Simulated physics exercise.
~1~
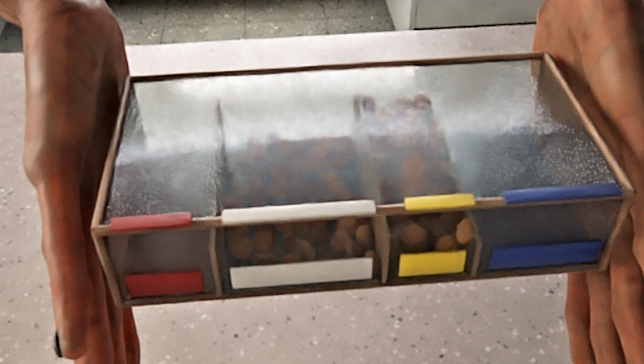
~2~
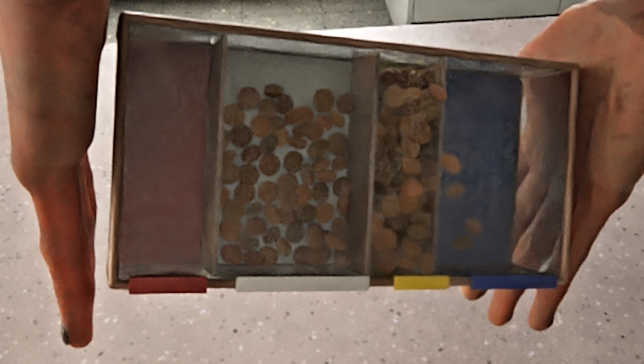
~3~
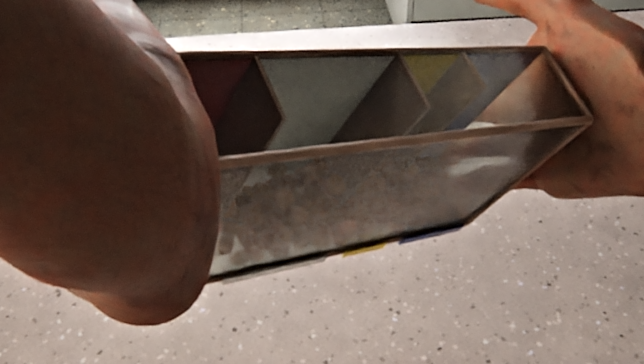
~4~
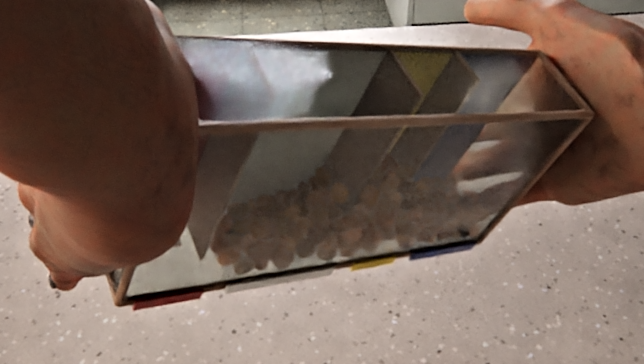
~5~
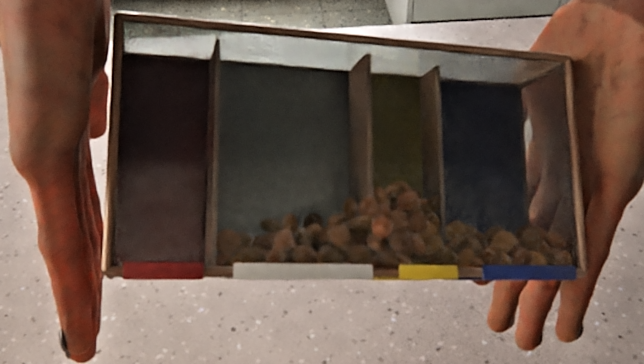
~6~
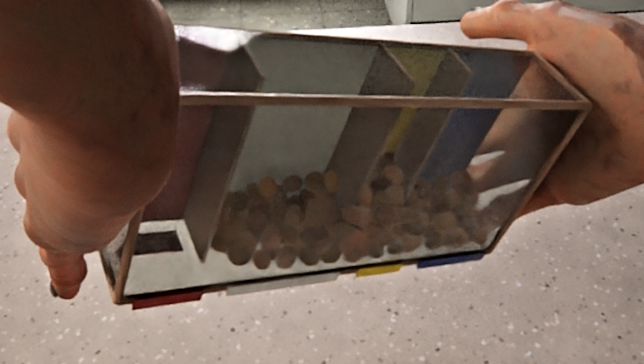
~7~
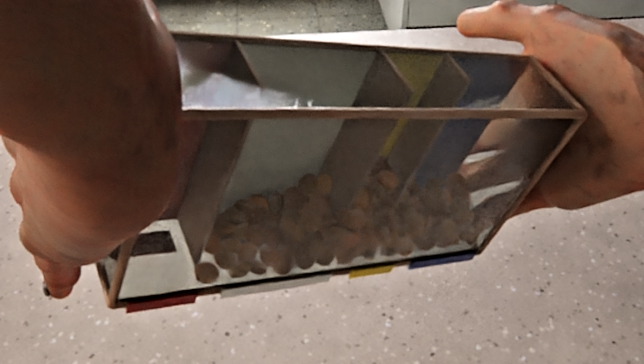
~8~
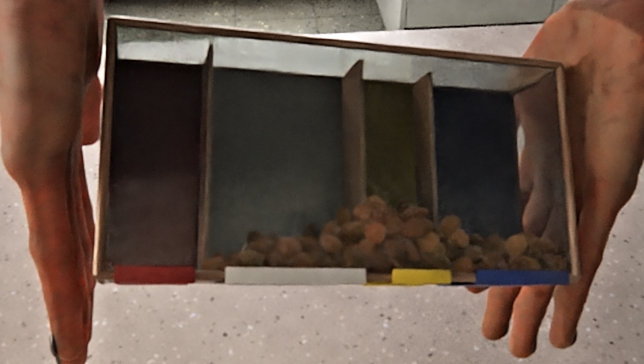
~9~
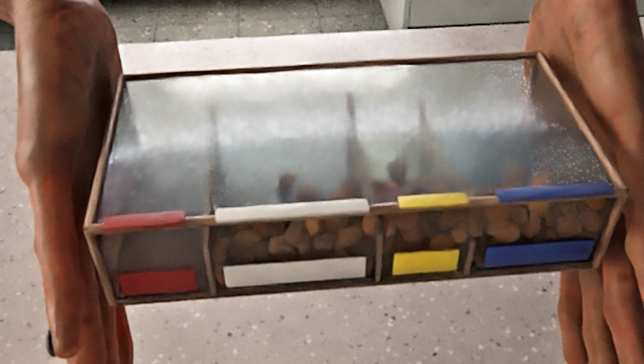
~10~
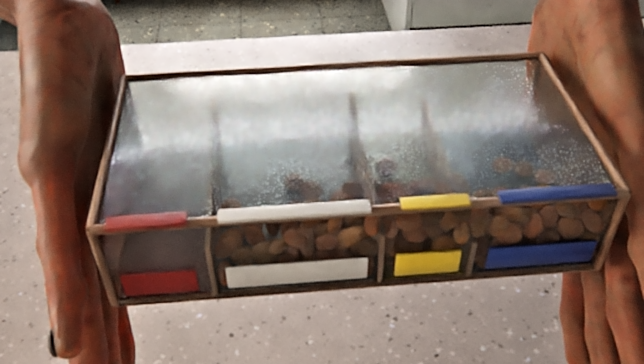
Over a pale, speckled surface, two hands hold a shallow box with a clear lid and four compartments marked red, white, yellow and blue, with small brown pieces in the white and yellow ones. The hands tip the box up steeply, then turn it well past upright, and the pieces tumble toward the lid. They swing it partway back, and pieces now lie in the blue compartment too. The box tips far over a second time, then turns back down until it is level. It ends still, with pieces spread across white, yellow and blue while red stays empty.
